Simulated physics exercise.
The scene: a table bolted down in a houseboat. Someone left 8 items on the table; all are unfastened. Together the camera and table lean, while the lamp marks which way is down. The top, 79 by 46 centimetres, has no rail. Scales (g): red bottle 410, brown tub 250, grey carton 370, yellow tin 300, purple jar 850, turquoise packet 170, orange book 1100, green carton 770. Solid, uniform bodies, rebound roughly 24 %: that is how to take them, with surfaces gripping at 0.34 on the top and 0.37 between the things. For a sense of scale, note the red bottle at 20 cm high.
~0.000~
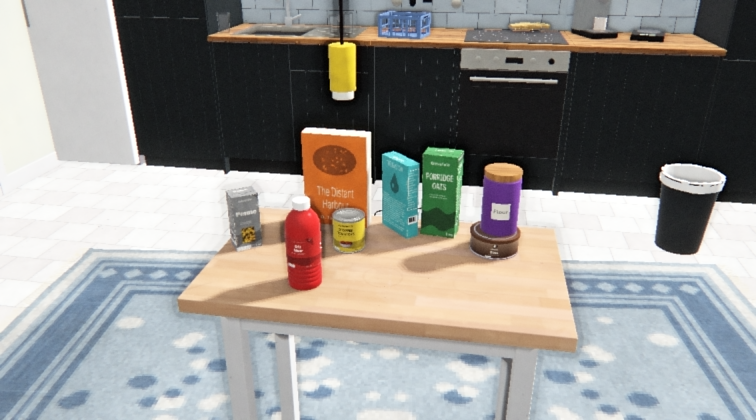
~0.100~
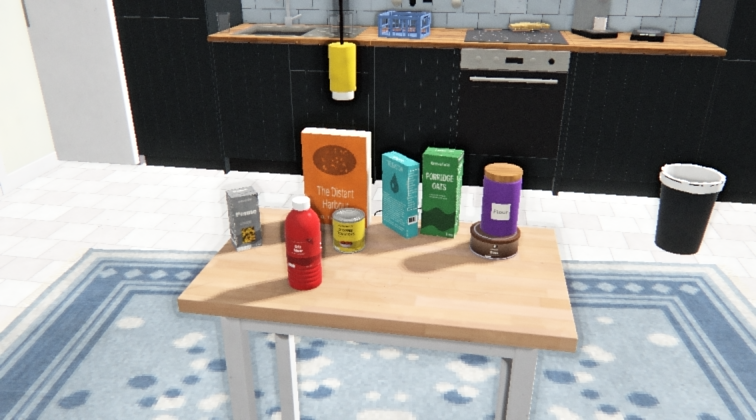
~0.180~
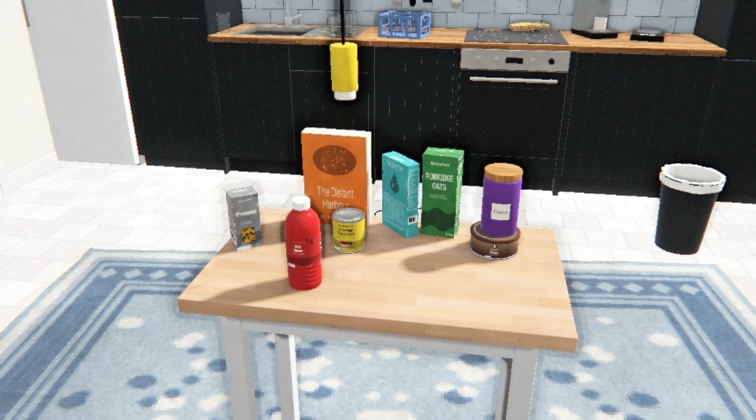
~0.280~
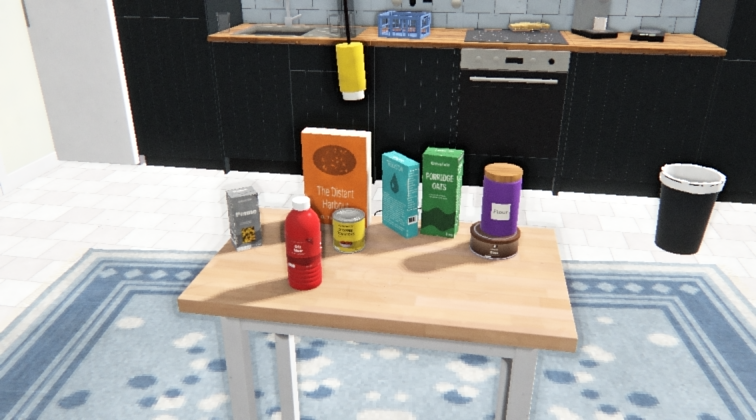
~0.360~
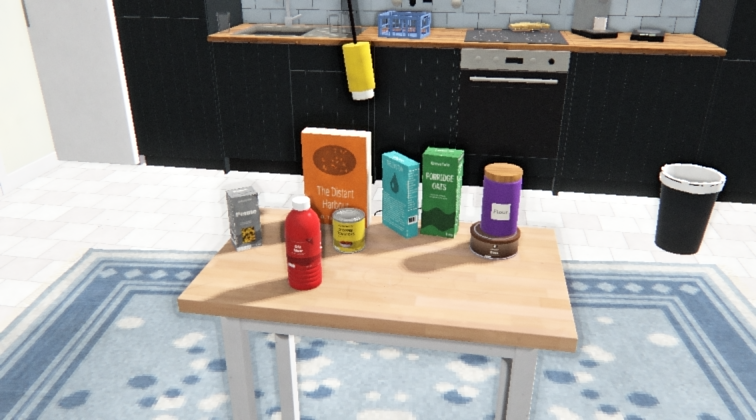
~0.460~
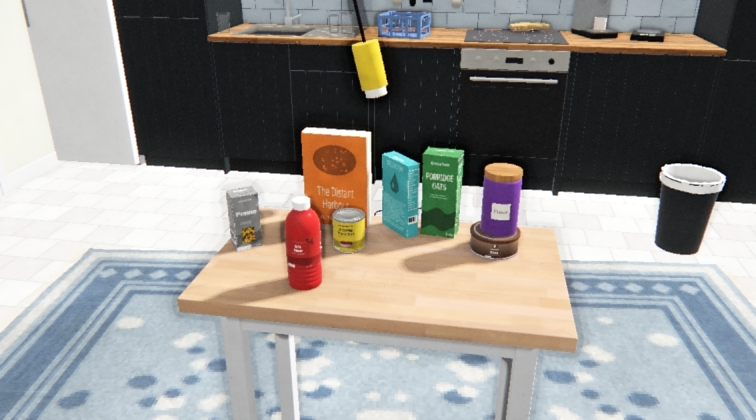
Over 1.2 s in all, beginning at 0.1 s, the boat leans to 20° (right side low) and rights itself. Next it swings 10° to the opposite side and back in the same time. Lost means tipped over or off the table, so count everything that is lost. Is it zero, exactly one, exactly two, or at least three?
It is zero.
By 0.86 s, floor tilted 17°, right side down; turquoise packet rocked 4° off its seat.
By 1.46 s, floor tilted 2°, left side down.
When it is over (3.0 s), all 8 within 5 cm of the start. End places, in pixels of the last picture, red bottle near (305, 243), brown tub near (497, 240).
